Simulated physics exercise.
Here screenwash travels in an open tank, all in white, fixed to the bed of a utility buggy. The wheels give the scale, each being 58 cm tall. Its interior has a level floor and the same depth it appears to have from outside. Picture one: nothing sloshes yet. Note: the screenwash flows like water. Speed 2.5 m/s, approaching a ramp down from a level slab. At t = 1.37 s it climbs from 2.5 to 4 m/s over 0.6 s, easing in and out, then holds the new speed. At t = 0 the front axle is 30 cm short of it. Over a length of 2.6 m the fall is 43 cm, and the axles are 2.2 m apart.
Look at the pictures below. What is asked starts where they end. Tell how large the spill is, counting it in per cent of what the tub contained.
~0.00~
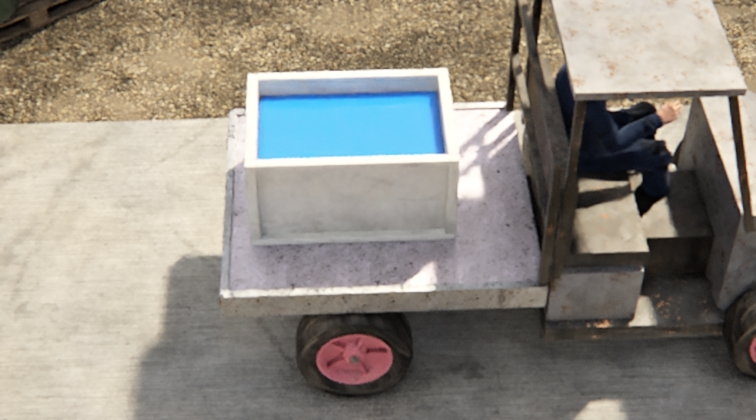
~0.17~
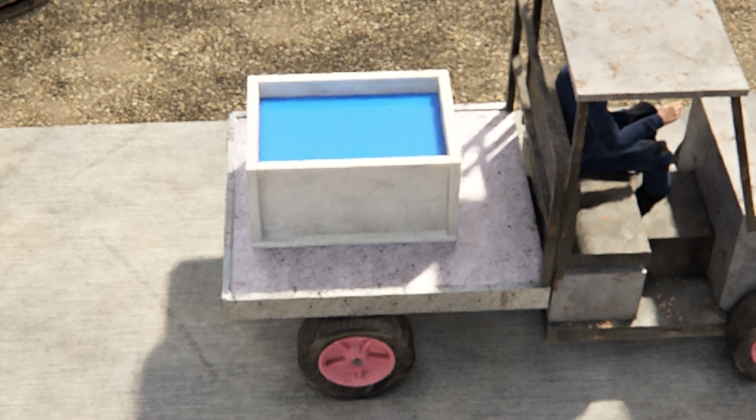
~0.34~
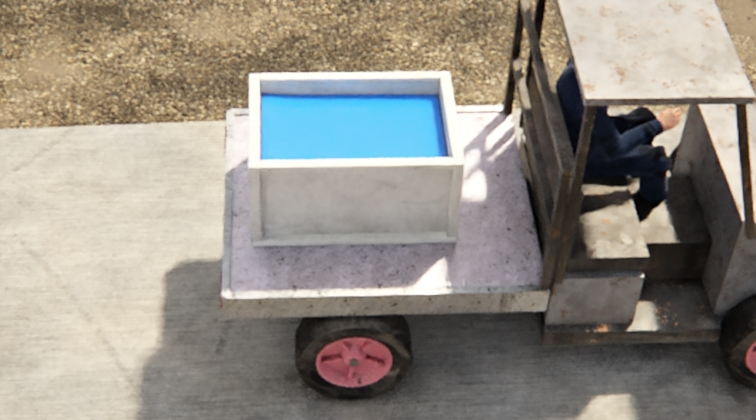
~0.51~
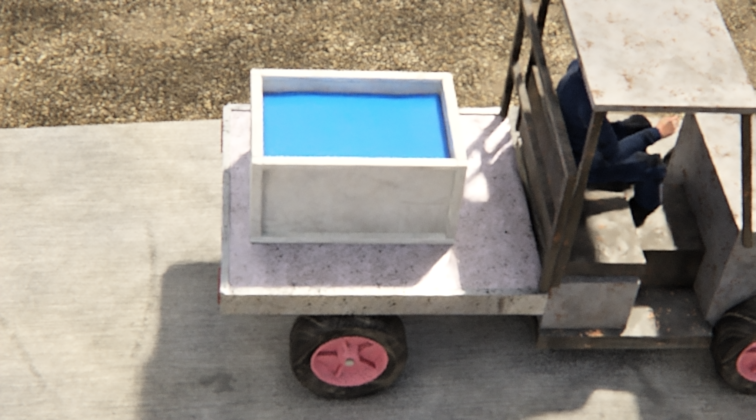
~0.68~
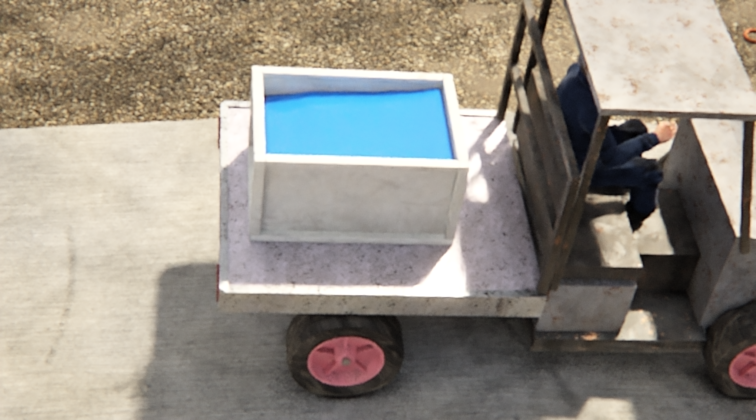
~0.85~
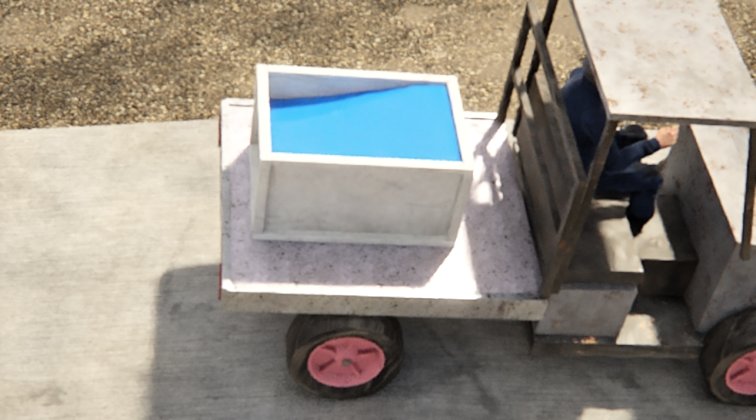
It loses close to 17 per cent.
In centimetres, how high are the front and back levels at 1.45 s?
Roughly 46 cm in front and 30 cm behind.
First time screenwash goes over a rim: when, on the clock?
The first spill happens at roughly 1.4 s.
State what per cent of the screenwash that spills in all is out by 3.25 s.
I'd say some 80 percent by then.
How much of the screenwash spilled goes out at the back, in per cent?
Around 70 in a hundred.
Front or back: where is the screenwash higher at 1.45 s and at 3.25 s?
Towards the fore, and after that towards the aft.
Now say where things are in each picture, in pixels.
In the first frame, the surface is at (424, 99) by the front wall; at (273, 103) by the back wall; it lies level with the rim line; the front is on the right, levels are read along the far wall; a wheel hub at (355, 366).
In the second frame, the surface is at (424, 100) by the front wall; at (274, 105) by the back wall; it lies level with the rim line.
In the third frame, the surface is at (426, 103) by the front wall; at (275, 101) by the back wall; it lies level with the rim line; the tub is 2° nose down.
In the fourth frame, the surface is at (427, 101) by the front wall; at (277, 101) by the back wall; it lies level with the rim line; the tub is 4° nose down.
In the fifth frame, the surface is at (428, 98) by the front wall; at (277, 103) by the back wall; it climbs 5° towards the front; the tub is 6° nose down.
In the sixth frame, the surface is at (434, 94) by the front wall; at (280, 108) by the back wall; it climbs 11° towards the front; a wheel hub at (347, 369); the tub is 8° nose down.
After 1.45 s the surface is 46 cm up at the front and 31 cm at the back; 1 per cent is out, over the front.
After 2.35 s the surface is 53 cm up at the front and 27 cm at the back; 12 per cent is out, over the back.
After 3.25 s the surface is 22 cm up at the front and 48 cm at the back; 15 per cent is out, mostly over the back, some over the front.
After 5.74 s 17 per cent is out, mostly over the back, some over the front, 37 of 211 litres.
